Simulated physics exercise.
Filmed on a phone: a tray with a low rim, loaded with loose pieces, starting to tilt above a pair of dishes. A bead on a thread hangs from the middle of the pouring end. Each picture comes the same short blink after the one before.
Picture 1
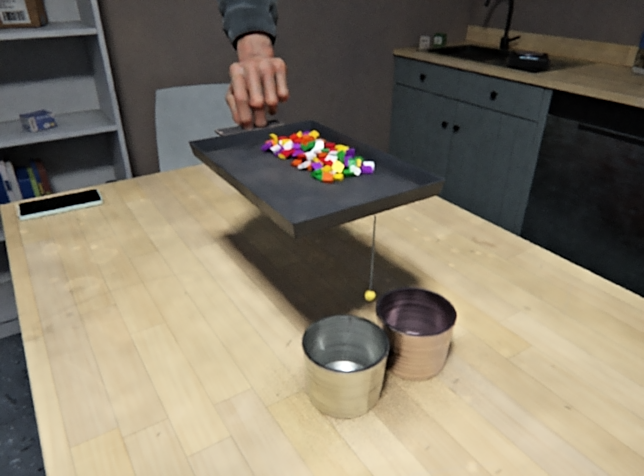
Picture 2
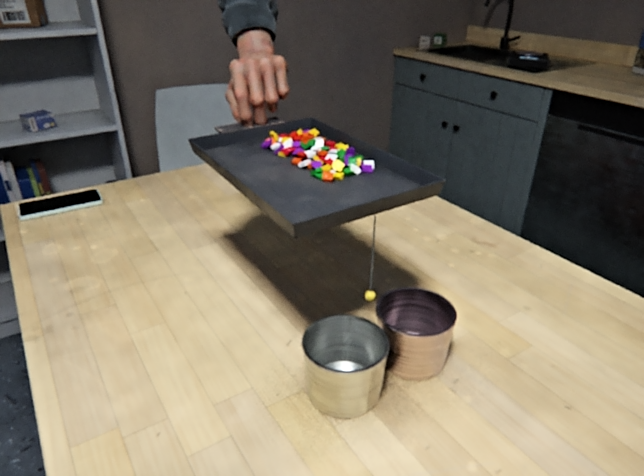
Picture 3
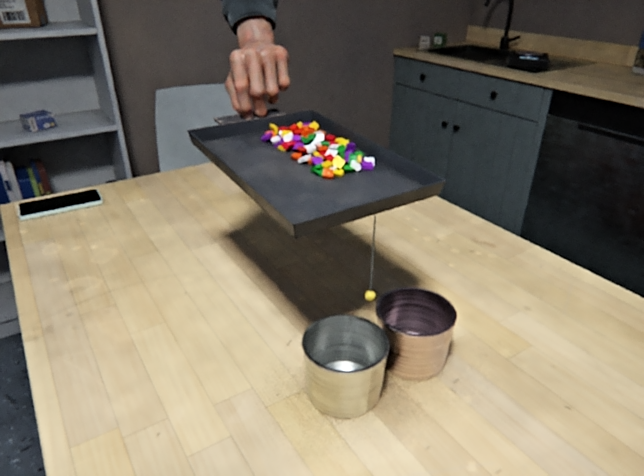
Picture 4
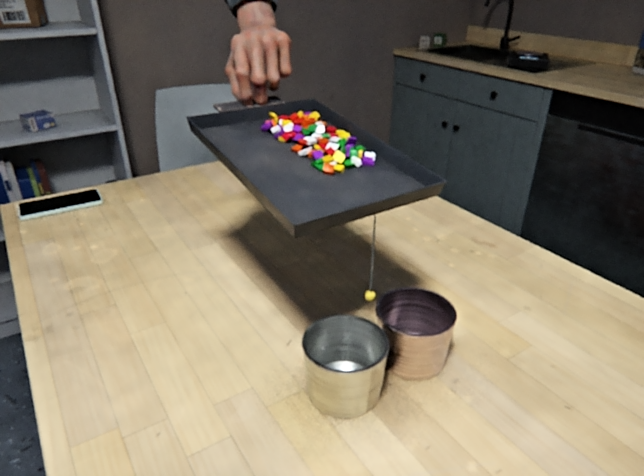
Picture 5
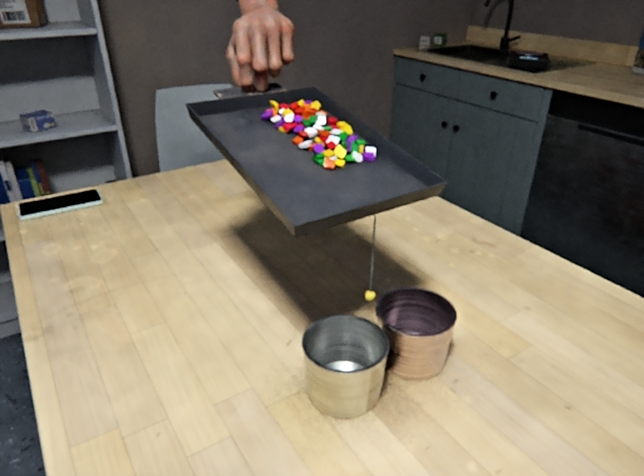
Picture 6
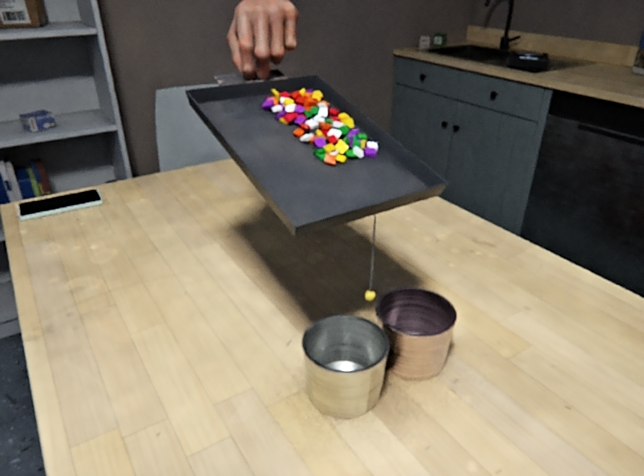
A dark tray scattered with small colourful pieces was slowly tilted as a hand raised its far end, while its near edge stayed put above two metallic cups and a hanging yellow bead.
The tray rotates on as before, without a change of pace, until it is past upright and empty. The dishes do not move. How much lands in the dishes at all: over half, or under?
Caught overall: The larger part.
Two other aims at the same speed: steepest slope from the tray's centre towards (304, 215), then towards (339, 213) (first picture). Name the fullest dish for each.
In turn: The left-hand dish; the left dish.
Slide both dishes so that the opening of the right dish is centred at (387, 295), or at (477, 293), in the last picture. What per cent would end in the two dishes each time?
In turn 10 and 60 in a hundred.
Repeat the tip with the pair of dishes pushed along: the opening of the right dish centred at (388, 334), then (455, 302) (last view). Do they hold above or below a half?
At the first place not half, at the second the larger part.
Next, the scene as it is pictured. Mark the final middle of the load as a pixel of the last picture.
Close to (416, 358).
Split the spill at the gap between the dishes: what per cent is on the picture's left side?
About 10 per cent.
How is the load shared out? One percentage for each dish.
Left dish: 20 %, right dish: 50 %.
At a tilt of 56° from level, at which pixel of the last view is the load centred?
Near (405, 184).
Soon after the last picture, tray tipped steeply; nearly all on the tray; a stray few in the air.
A little later, tray tipped right over; most on the tray; a stray few in the left dish; a stray few in the right dish; about a quarter outside both.
Later still, tray tipped past a quarter turn; about a quarter in the left dish; about half in the right dish; about a third outside both.
At rest, tray tipped past a quarter turn; about a quarter in the left dish; about half in the right dish; about a third outside both.
